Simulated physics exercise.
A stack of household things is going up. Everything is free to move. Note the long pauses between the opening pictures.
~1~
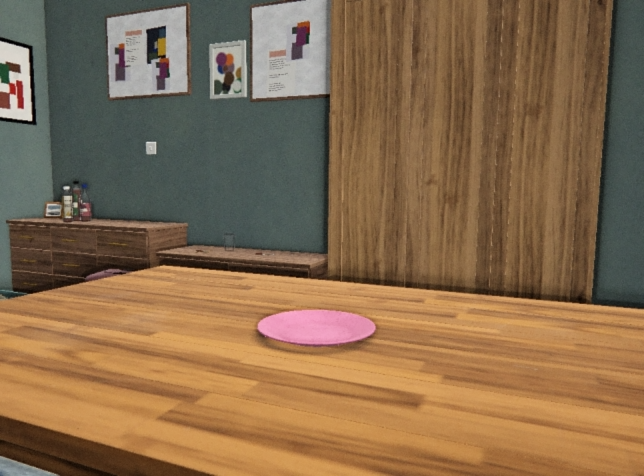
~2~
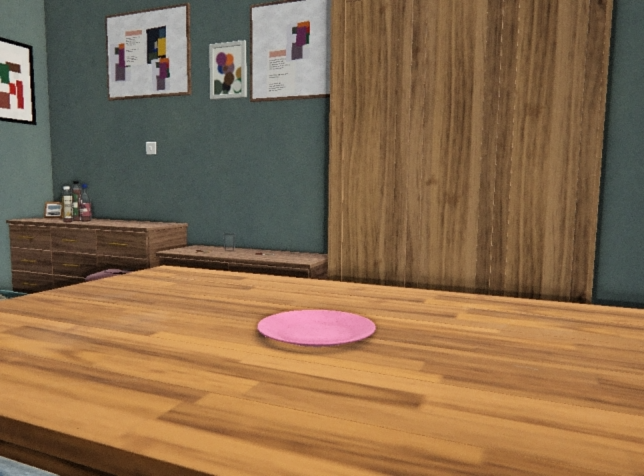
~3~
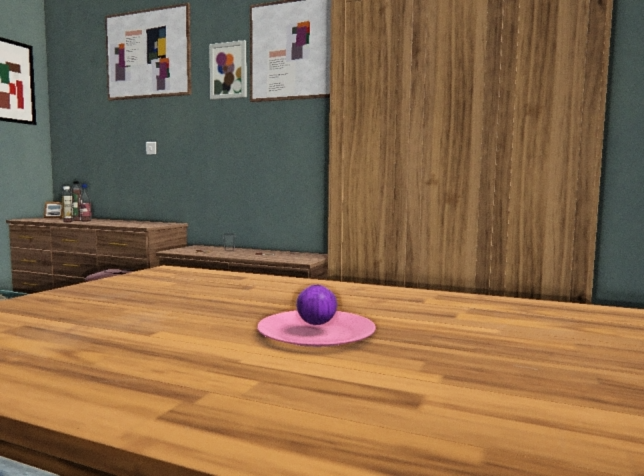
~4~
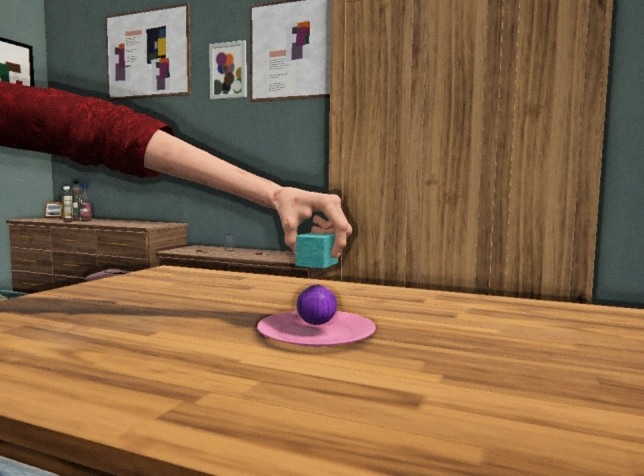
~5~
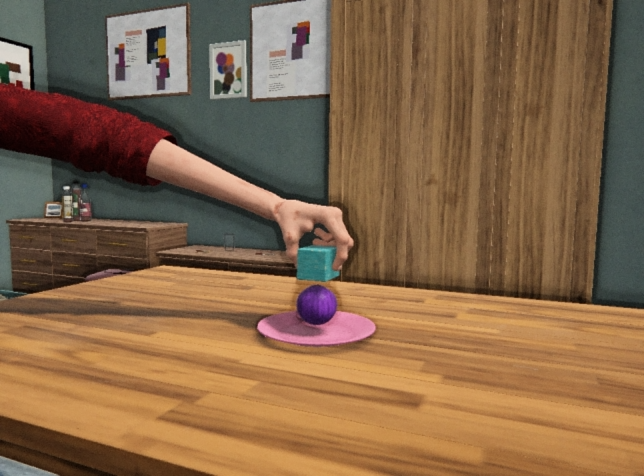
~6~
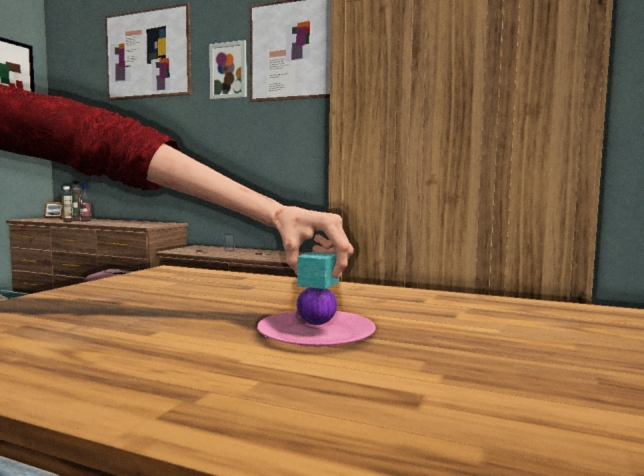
Purple ball appearing on a pink plate on a wooden table, then a red-sleeved hand lowering a turquoise block onto the ball.
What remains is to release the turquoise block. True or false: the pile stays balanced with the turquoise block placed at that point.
False.
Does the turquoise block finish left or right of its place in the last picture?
That would be the viewer's right.
Then, 0.50 s on from there, turquoise block now fallen.
Then, 0.60 s on from there, things are still on the move.
Then, 0.70 s on from there, as before.
In the end, fallen, turquoise block; the other 2 unmoved. At the end, from the last picture's camera, turquoise block near (414, 334). The pile comes apart.
